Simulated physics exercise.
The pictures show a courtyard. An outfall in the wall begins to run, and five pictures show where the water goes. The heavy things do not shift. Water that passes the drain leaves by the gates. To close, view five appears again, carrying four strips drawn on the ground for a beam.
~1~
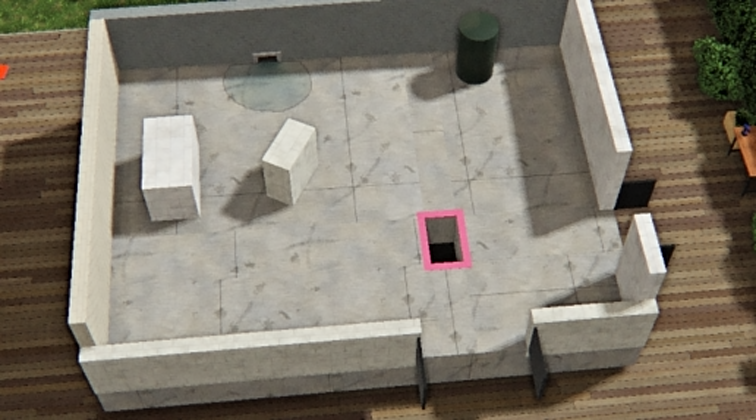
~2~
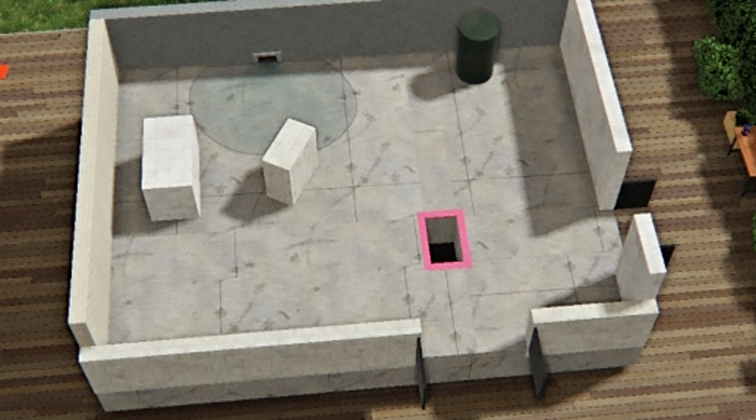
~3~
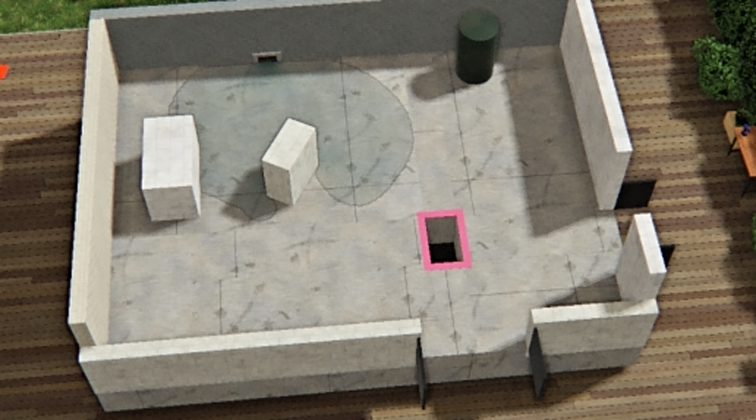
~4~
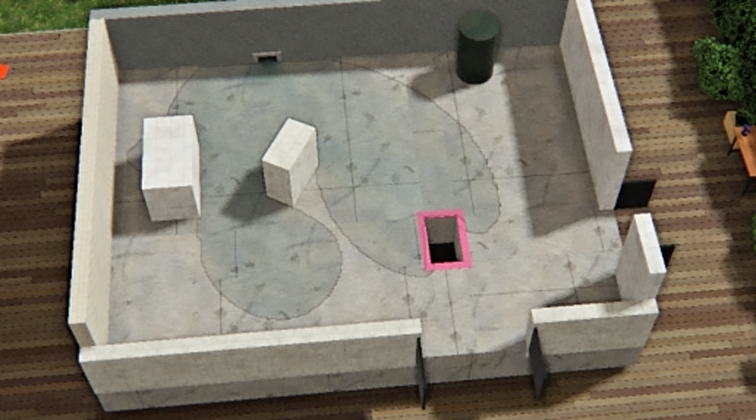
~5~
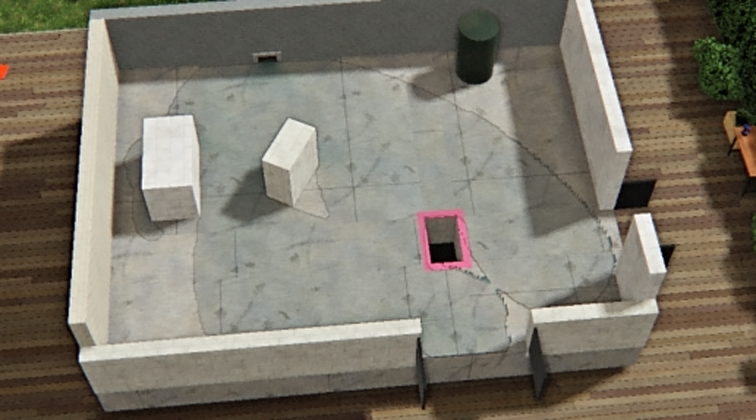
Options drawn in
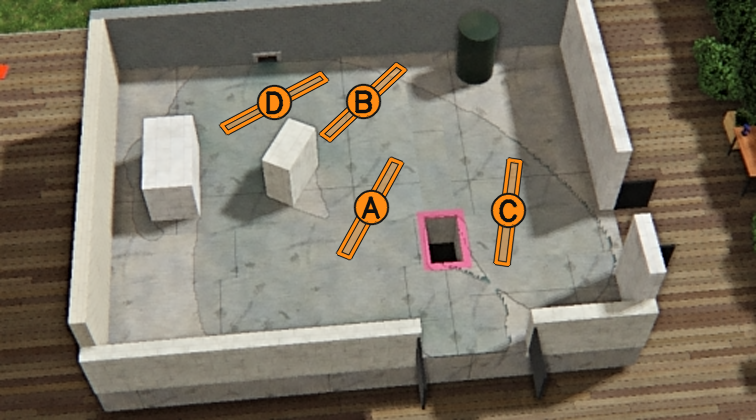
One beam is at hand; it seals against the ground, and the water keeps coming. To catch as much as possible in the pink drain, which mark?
The best spot is C.
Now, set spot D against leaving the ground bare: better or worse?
Spot D is worse.
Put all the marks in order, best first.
The order is C, B, D, A.
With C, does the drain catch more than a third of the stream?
No.
On the marked copy, A from (344, 255) to (396, 161); B from (325, 137) to (400, 67); C from (502, 263) to (514, 160); D from (224, 128) to (323, 76).
With A, about 2 % of the stream runs into the pink drain, about 98 % out by the gates.
With B, about 18 % of the stream runs into the pink drain, about 82 % out by the gates.
With C, about 27 % of the stream runs into the pink drain, about 73 % out by the gates.
With D, about 5 % of the stream runs into the pink drain, about 94 % out by the gates.
